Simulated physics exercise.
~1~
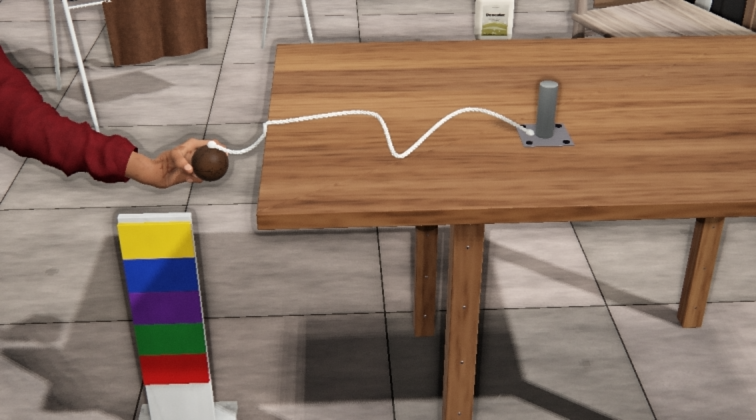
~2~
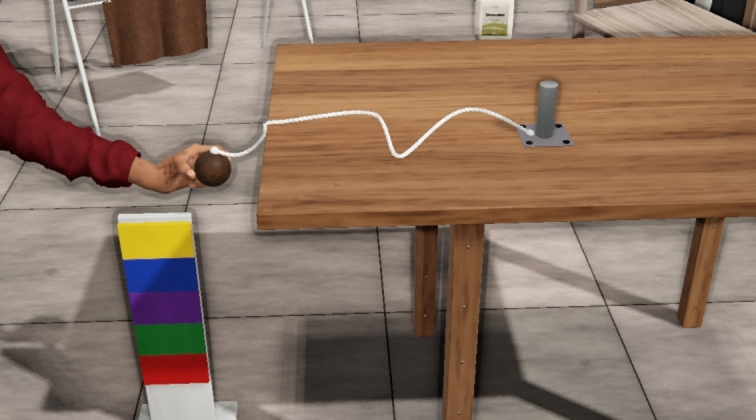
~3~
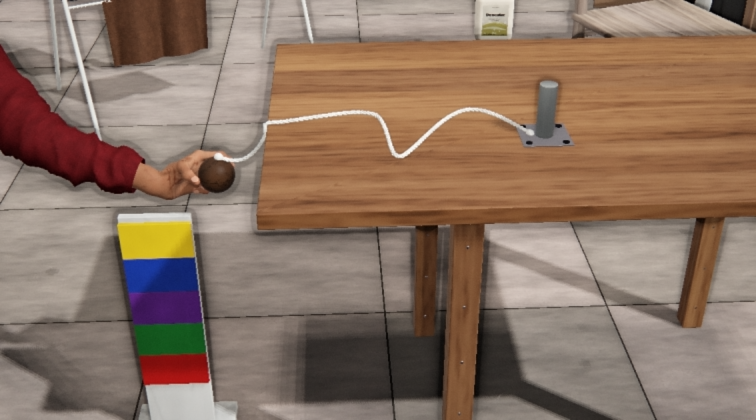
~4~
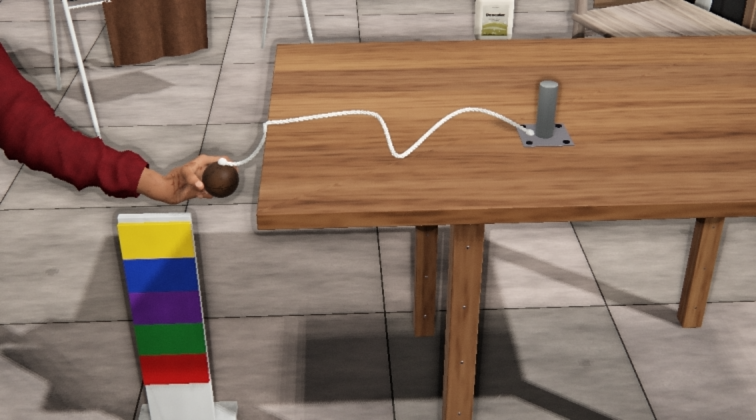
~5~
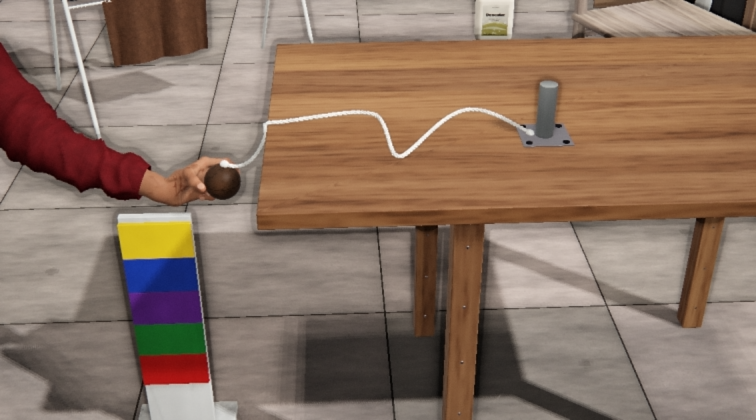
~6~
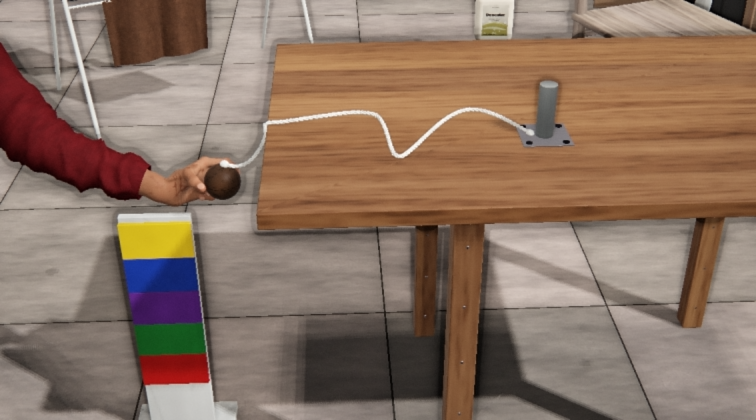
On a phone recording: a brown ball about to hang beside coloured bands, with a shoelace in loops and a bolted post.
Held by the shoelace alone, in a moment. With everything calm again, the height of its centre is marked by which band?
By the green band.
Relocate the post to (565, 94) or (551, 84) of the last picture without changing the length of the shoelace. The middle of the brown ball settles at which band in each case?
First try: Purple; second try: Purple.
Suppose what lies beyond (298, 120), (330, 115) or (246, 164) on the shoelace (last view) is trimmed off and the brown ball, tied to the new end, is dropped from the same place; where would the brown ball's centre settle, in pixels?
Well, that gives around (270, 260) the first time, (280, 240) the next and (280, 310) the last.
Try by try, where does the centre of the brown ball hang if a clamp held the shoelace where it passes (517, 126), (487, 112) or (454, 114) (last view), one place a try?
Near (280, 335), then (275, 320), then (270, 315).
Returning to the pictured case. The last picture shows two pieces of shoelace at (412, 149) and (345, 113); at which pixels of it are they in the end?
Well, the first one sits at (333, 129), and the second one sits at (272, 203).
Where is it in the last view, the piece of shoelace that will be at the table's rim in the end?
The one at (388, 135).
A little later, ball near (286, 320); level with purple.
Next, ball near (275, 335); level with green.
When it is over, ball near (283, 338); level with green. The green one.
